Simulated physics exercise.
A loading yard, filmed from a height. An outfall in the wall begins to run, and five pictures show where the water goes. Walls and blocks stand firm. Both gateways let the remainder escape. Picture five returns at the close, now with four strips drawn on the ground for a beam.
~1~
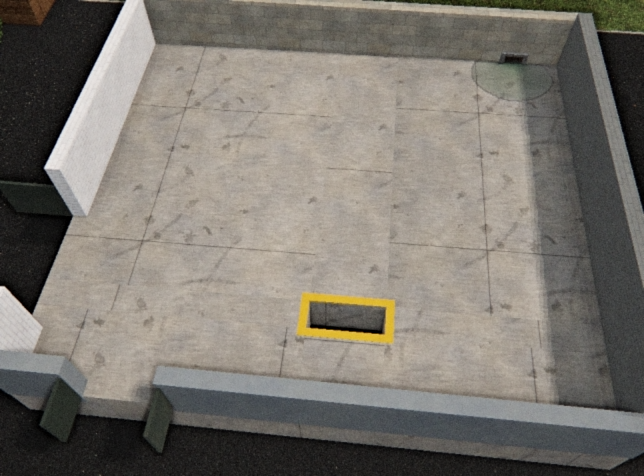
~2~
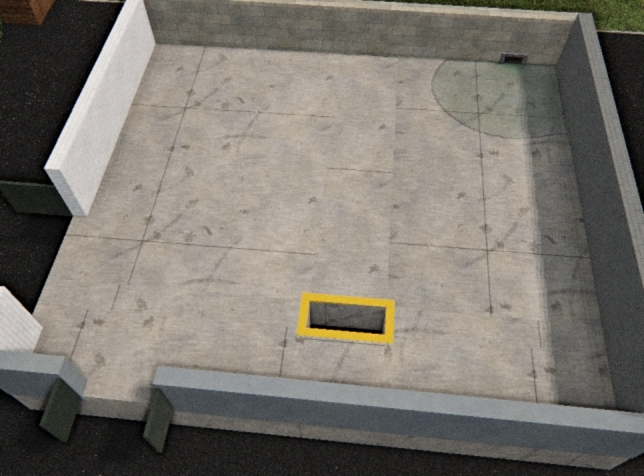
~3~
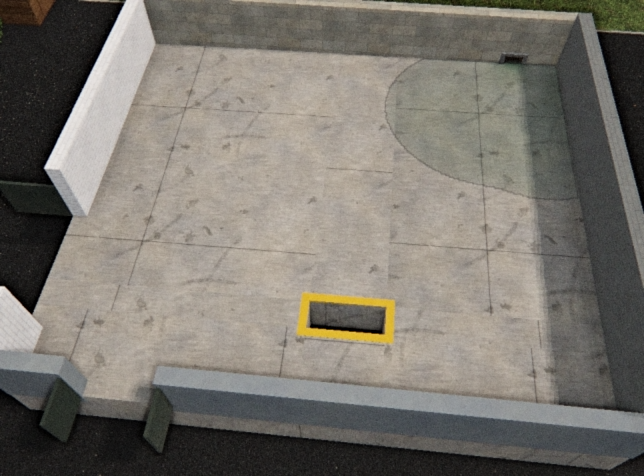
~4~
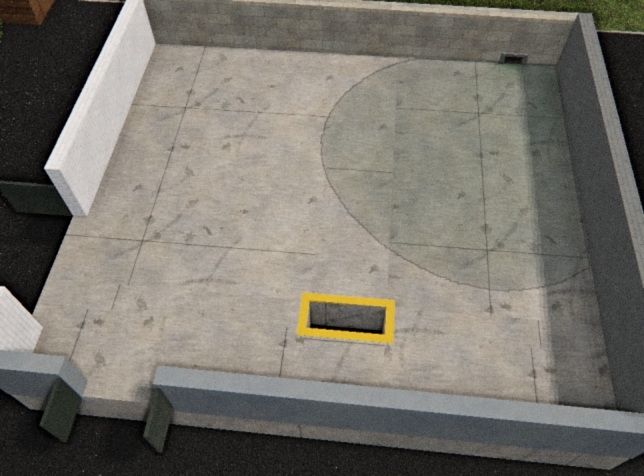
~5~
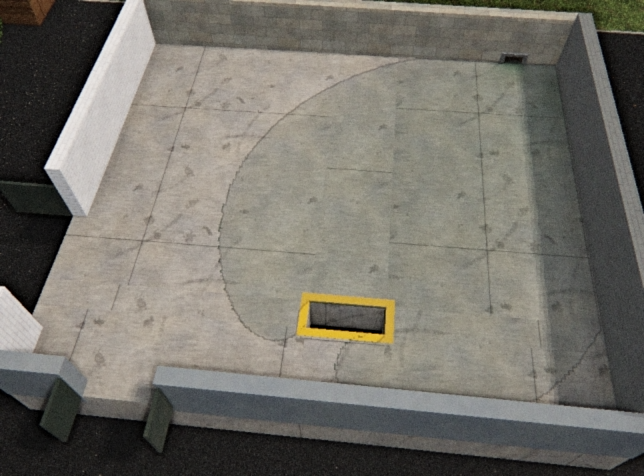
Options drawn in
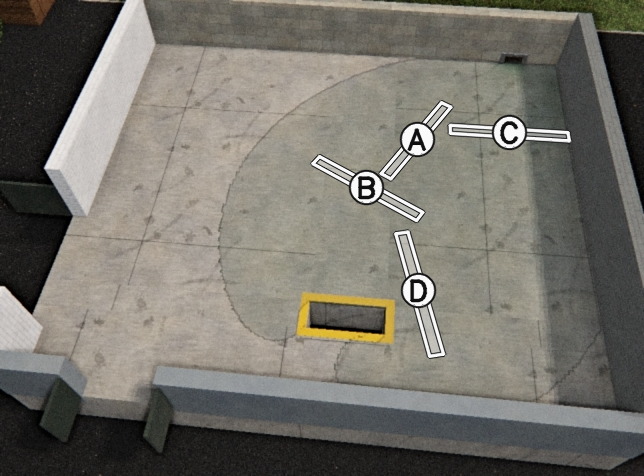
A walled yard slowly darkens as water spreads from the upper right to the yellow-edged gully.
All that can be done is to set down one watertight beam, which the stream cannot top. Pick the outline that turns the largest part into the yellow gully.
Best: A.
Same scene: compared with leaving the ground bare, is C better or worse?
Worse.
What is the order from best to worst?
The order is A, B, D, C.
On the marked copy, A from (386, 176) to (446, 104); B from (316, 160) to (419, 216); C from (450, 129) to (568, 136); D from (401, 232) to (436, 355).
If A is chosen, about 32 % of the stream goes into the yellow gully, about 68 % out by the gates.
If B is chosen, about 22 % of the stream goes into the yellow gully, about 78 % out by the gates.
If C is chosen, about 4 % of the stream goes into the yellow gully, about 96 % out by the gates.
If D is chosen, about 16 % of the stream goes into the yellow gully, about 83 % out by the gates.
